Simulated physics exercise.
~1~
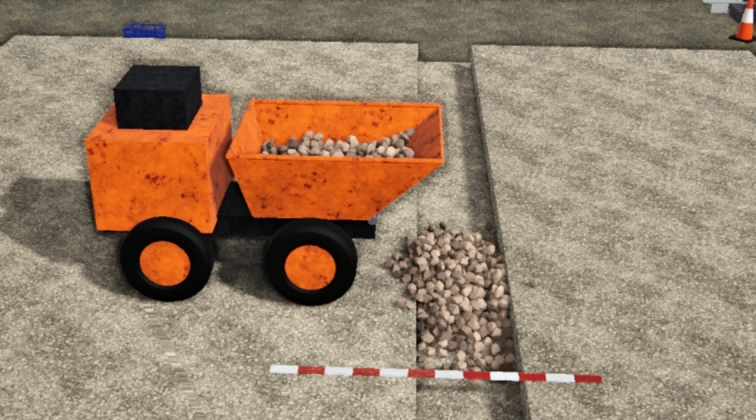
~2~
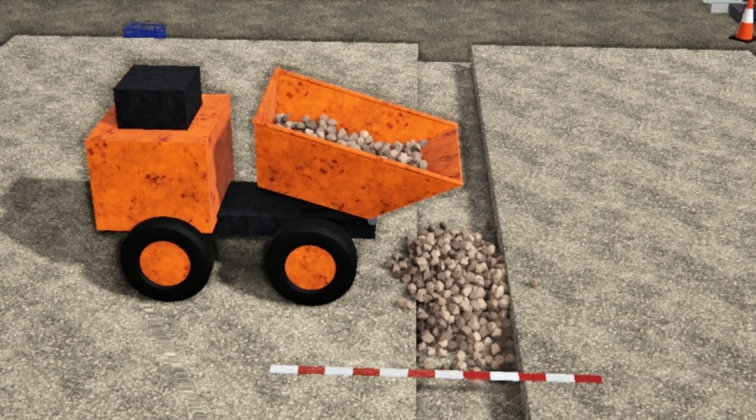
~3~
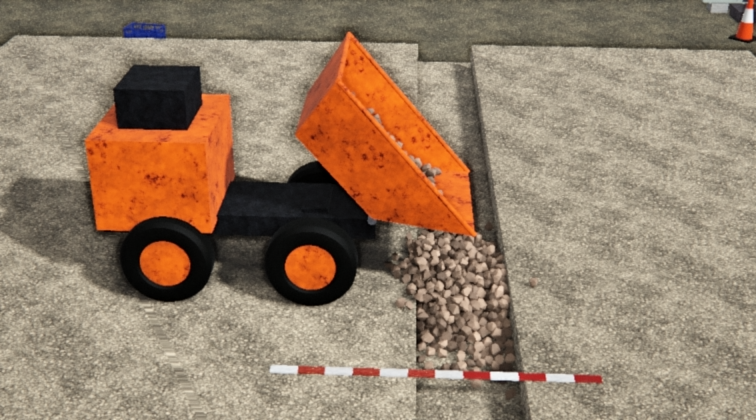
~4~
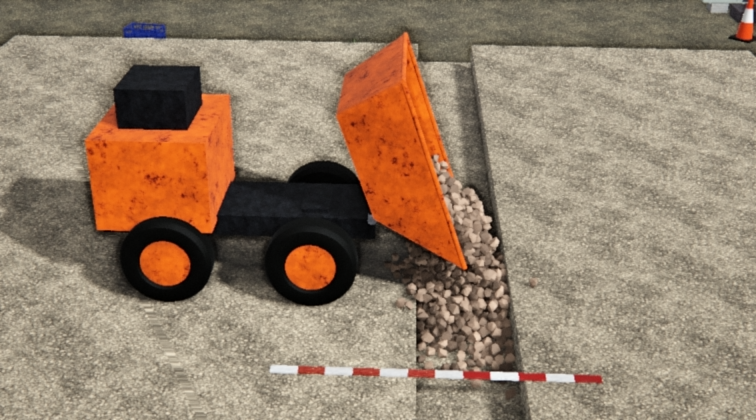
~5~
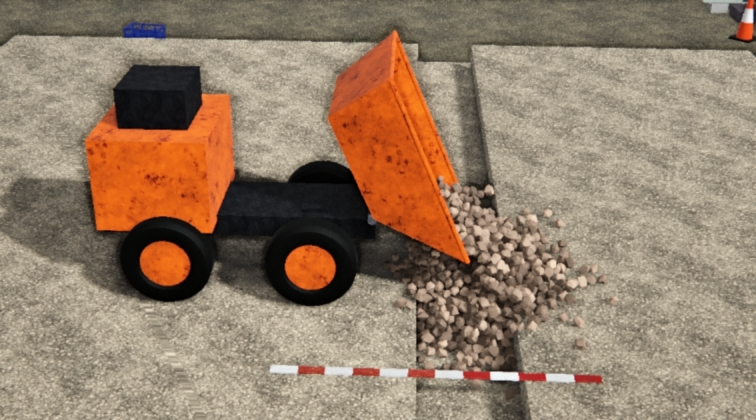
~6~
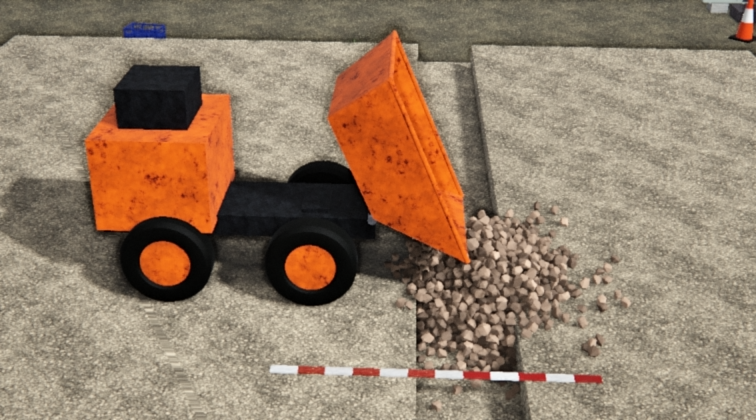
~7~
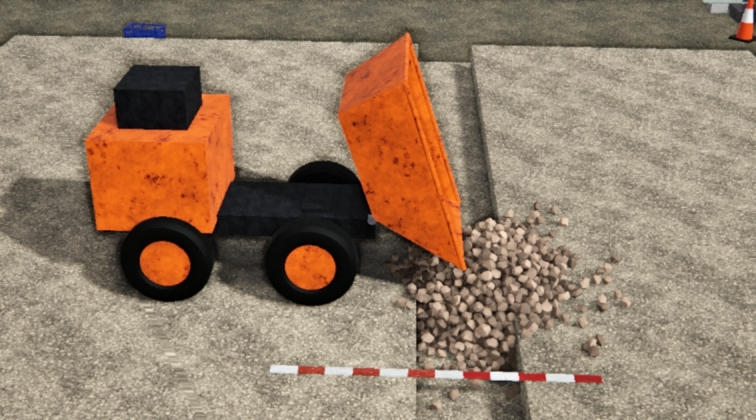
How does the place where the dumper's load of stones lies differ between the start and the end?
At the start the load sits in the orange skip, to the left of the trench. By the end it lies lower and further right, heaped in the trench with some stones scattered on the ground beyond its right edge.
